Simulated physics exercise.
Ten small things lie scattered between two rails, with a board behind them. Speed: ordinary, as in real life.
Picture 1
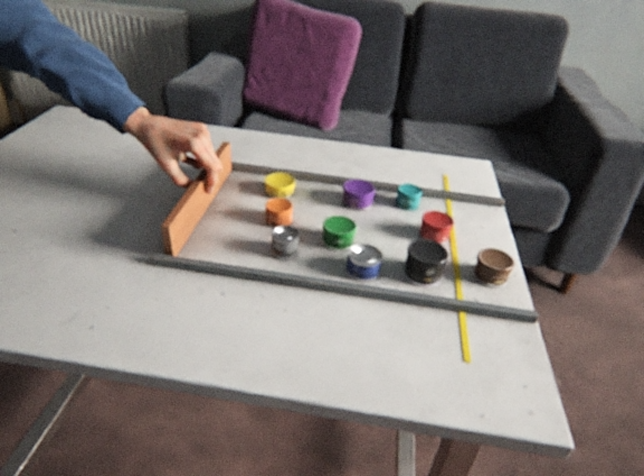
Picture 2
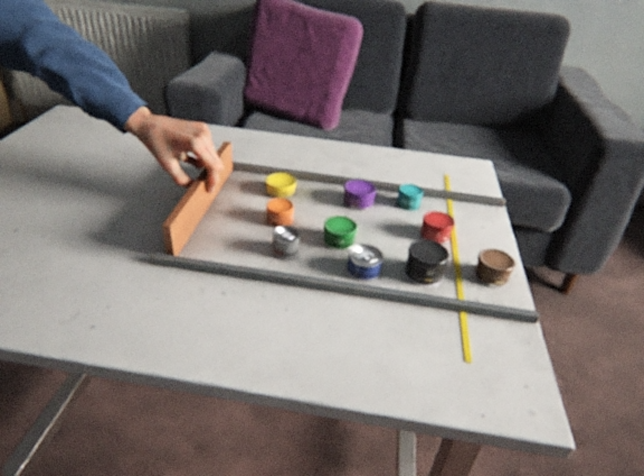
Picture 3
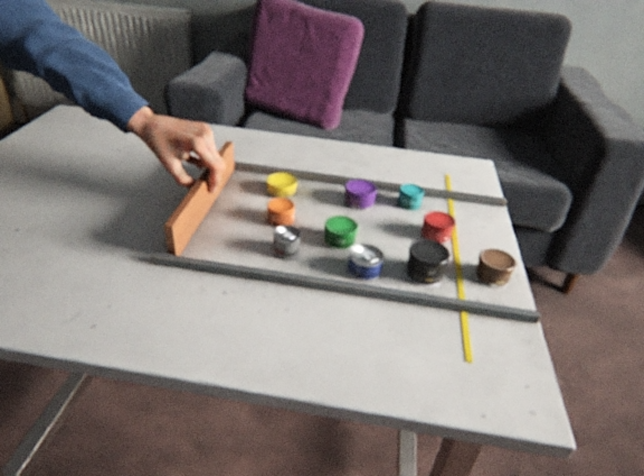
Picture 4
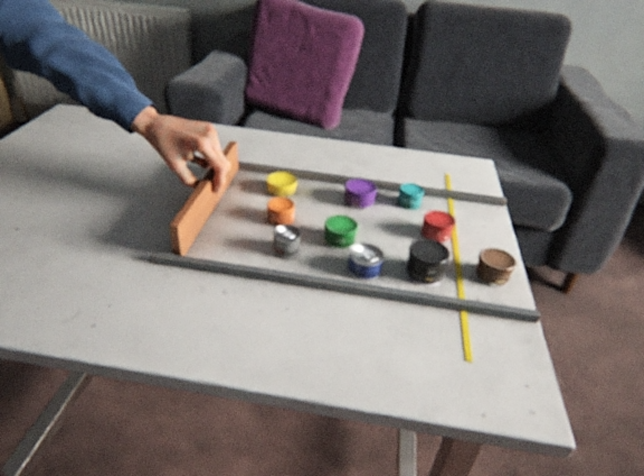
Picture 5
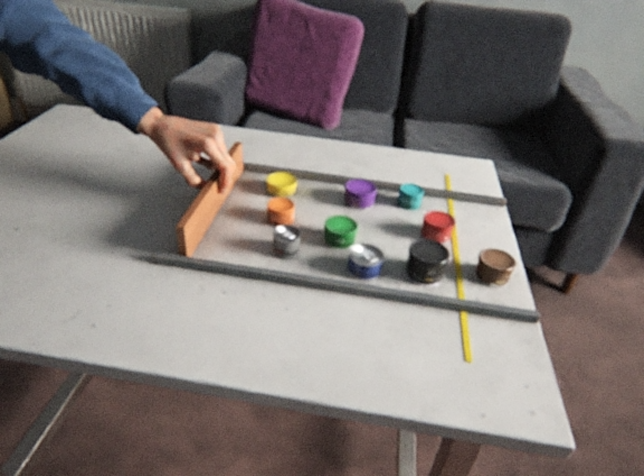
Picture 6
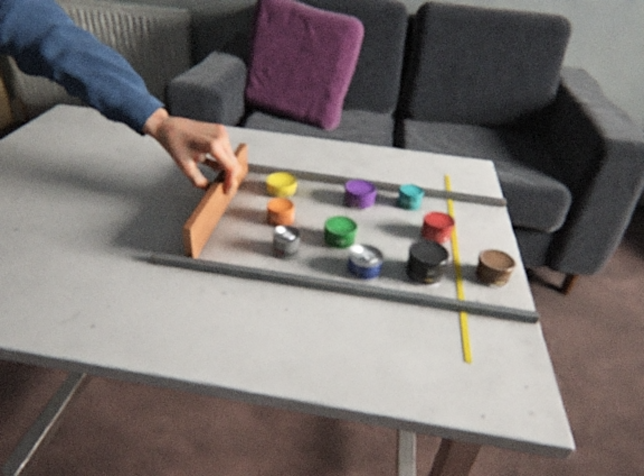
An orange board, held upright by a hand in a blue sleeve, slid slightly to the right across a pale table toward ten colourful little pots, which stayed still between two grey rails.
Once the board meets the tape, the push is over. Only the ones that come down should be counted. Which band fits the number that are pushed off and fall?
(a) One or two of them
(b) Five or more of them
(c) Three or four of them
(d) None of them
Answer: A.
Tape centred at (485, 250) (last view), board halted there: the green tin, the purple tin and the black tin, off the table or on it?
First the green tin, which stays on top, then the purple tin, which leaves the top, and the black tin, which leaves the top.
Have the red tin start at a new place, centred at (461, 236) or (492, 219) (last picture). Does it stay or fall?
Well, the red tin stays aboard in the first case and is gone in the second.
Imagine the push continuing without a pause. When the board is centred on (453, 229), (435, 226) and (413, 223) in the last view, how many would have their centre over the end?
1; 0; 0.
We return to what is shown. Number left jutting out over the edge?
Things overhanging at the end: 1.
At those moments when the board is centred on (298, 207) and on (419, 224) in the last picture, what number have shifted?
3 by the first point, 10 by the second.
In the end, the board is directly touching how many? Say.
The number is 5.
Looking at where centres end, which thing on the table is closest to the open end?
The foremost one is the purple tin.
Soon after, none off yet; brown tin at rest near (494, 268); red tin at rest near (437, 228); black tin at rest near (426, 263).
After that, none off yet; brown tin at rest near (498, 269); red tin displaced about its own width near (457, 231); black tin displaced about its own width near (462, 267).
In the end, the number that fall off is one or two; gone, brown tin.
